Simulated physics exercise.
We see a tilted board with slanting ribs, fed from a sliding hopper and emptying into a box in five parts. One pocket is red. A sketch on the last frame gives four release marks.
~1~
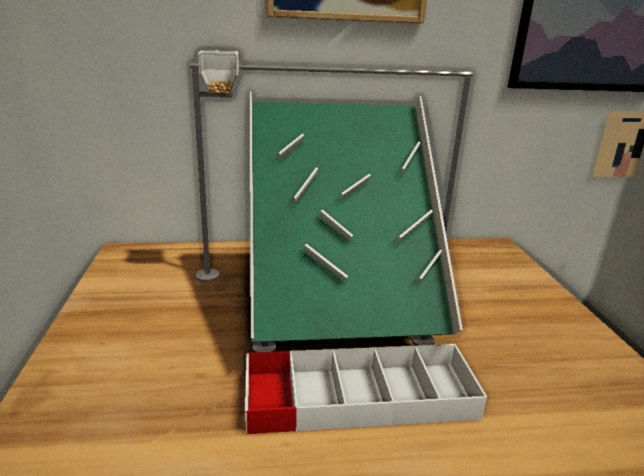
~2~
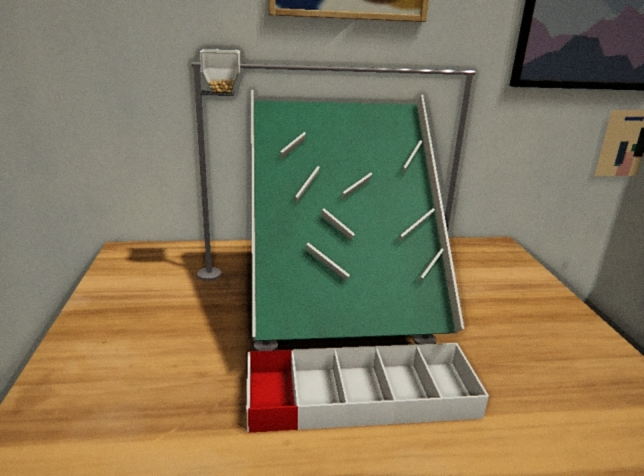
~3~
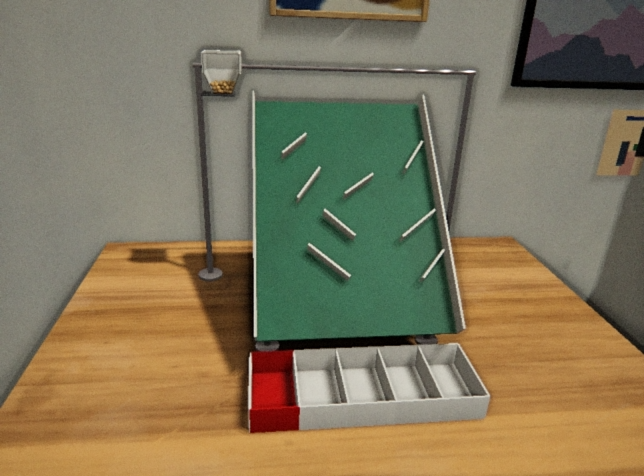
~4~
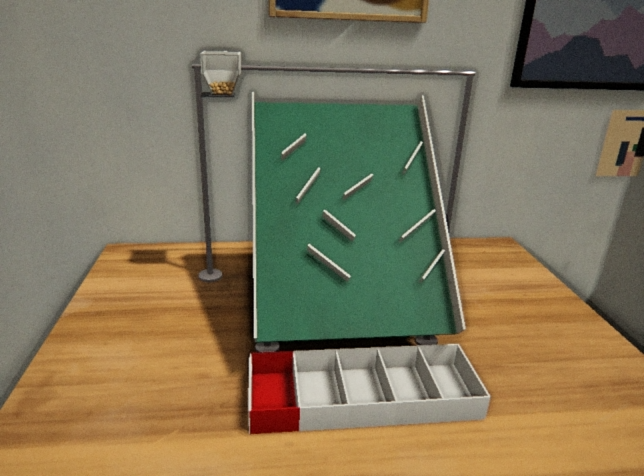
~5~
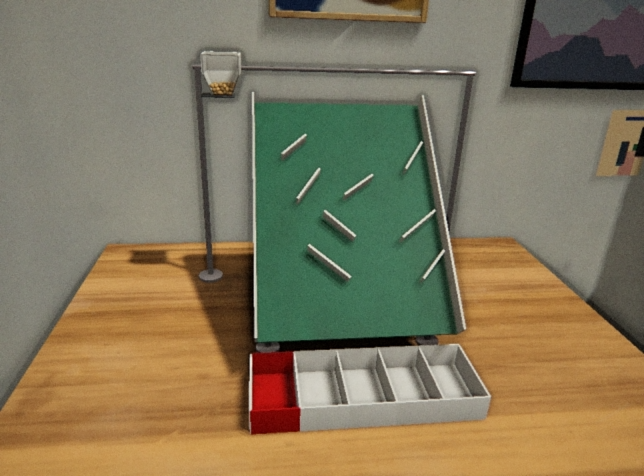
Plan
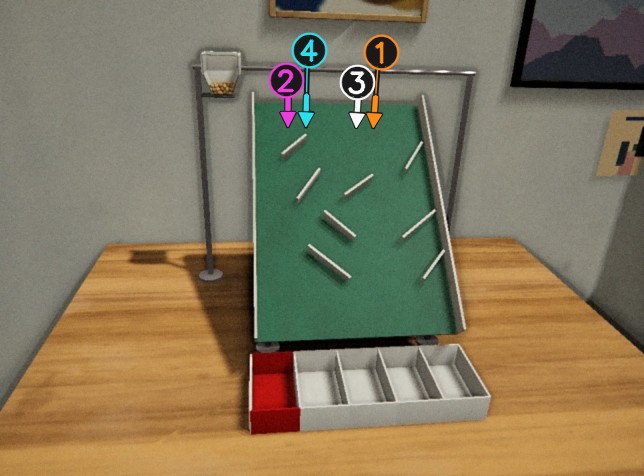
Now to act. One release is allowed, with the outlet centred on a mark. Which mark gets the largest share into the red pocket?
Go for 2.
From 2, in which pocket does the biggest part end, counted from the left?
The first.
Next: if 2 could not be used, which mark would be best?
4 it is.
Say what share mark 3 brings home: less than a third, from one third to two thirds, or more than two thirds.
Less than a third.
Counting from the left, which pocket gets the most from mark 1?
It is the fourth one.
On the marked copy, mark 1 meets the board at (373, 122); mark 2 meets the board at (287, 121); mark 3 meets the board at (356, 122); mark 4 meets the board at (305, 121).
With 1, a small part in the red pocket, nearly all in other pockets.
With 2, nearly all in the red pocket.
With 3, about a quarter in the red pocket, most in other pockets.
With 4, about two thirds in the red pocket, about a third in other pockets, a stray few outside the box.
